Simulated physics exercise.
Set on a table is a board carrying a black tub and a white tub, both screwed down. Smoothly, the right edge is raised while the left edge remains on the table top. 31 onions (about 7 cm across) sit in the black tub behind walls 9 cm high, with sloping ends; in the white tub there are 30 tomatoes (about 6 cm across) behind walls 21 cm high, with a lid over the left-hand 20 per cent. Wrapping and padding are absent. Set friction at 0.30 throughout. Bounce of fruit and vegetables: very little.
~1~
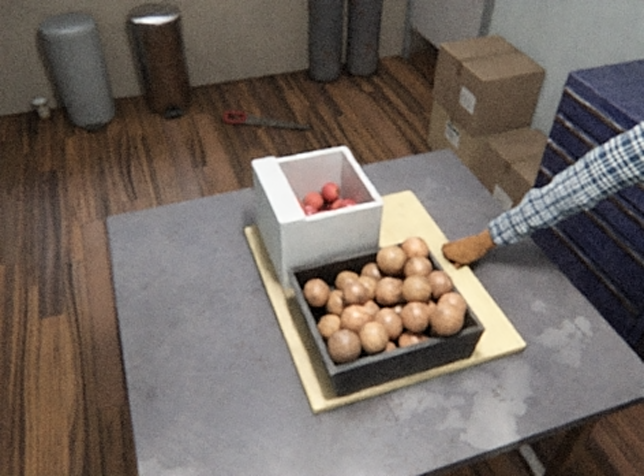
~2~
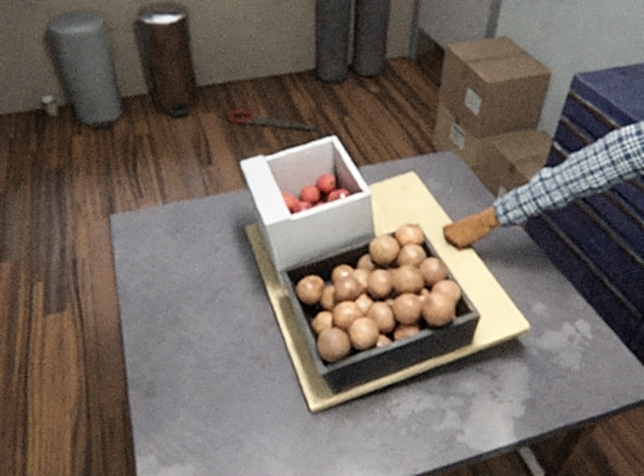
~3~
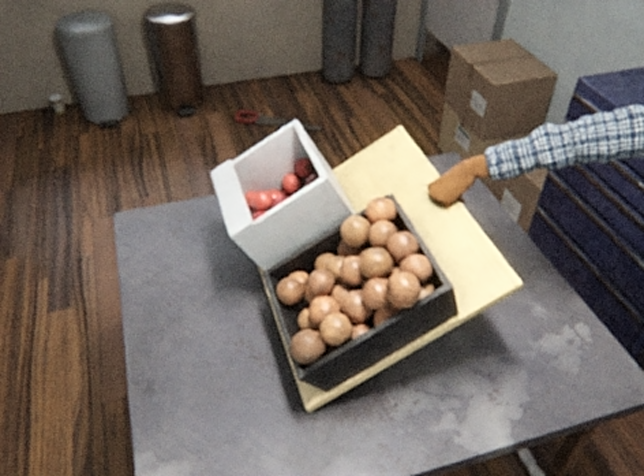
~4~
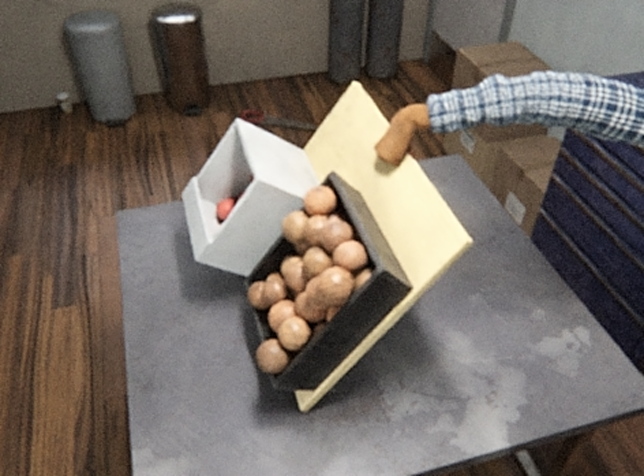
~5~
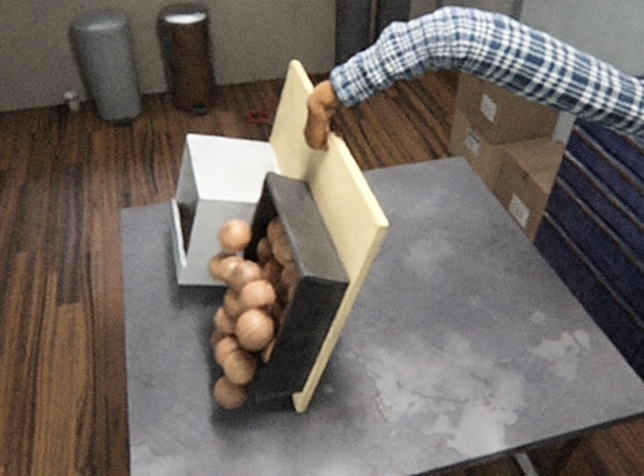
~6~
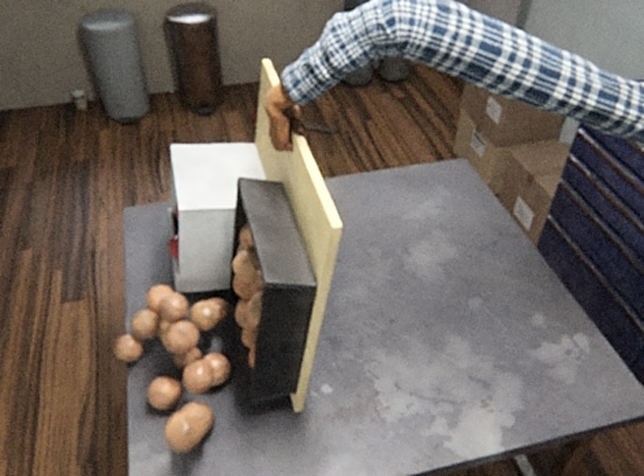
A hand tilted a board holding a black tub of round brown onions and a white tub of red tomatoes steeply to the left, and many onions tumbled out while the tubs stayed attached.
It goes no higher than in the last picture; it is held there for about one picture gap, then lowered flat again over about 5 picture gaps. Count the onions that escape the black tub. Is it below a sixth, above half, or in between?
The loss is past the halfway mark.
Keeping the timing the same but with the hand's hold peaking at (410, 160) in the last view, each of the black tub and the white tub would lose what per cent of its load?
In that setup the black tub sheds 50 per cent of its load, while the white tub sheds 0 per cent.
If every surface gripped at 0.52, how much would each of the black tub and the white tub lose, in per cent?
Black tub 90, white tub 10 per cent.
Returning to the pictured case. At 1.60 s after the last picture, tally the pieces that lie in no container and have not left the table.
Around 8 of them.
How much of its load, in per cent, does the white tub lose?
I'd put the white tub at some 10 per cent.
Then, 0.26 s after the last picture, tilt 81°; black tub 8 in, 23 out and white tub 28 in, 2 out.
Then, 0.58 s after the last picture, tilt 44°; black tub 5 in, 26 out and white tub 28 in, 2 out.
Then, 1.03 s after the last picture, tilt 0°; black tub 5 in, 26 out and white tub 28 in, 2 out.
When it is over (1.60 s after the last picture), black tub 5 in, 26 out and white tub 28 in, 2 out. Asked share, 26 of 31, 84 per cent.
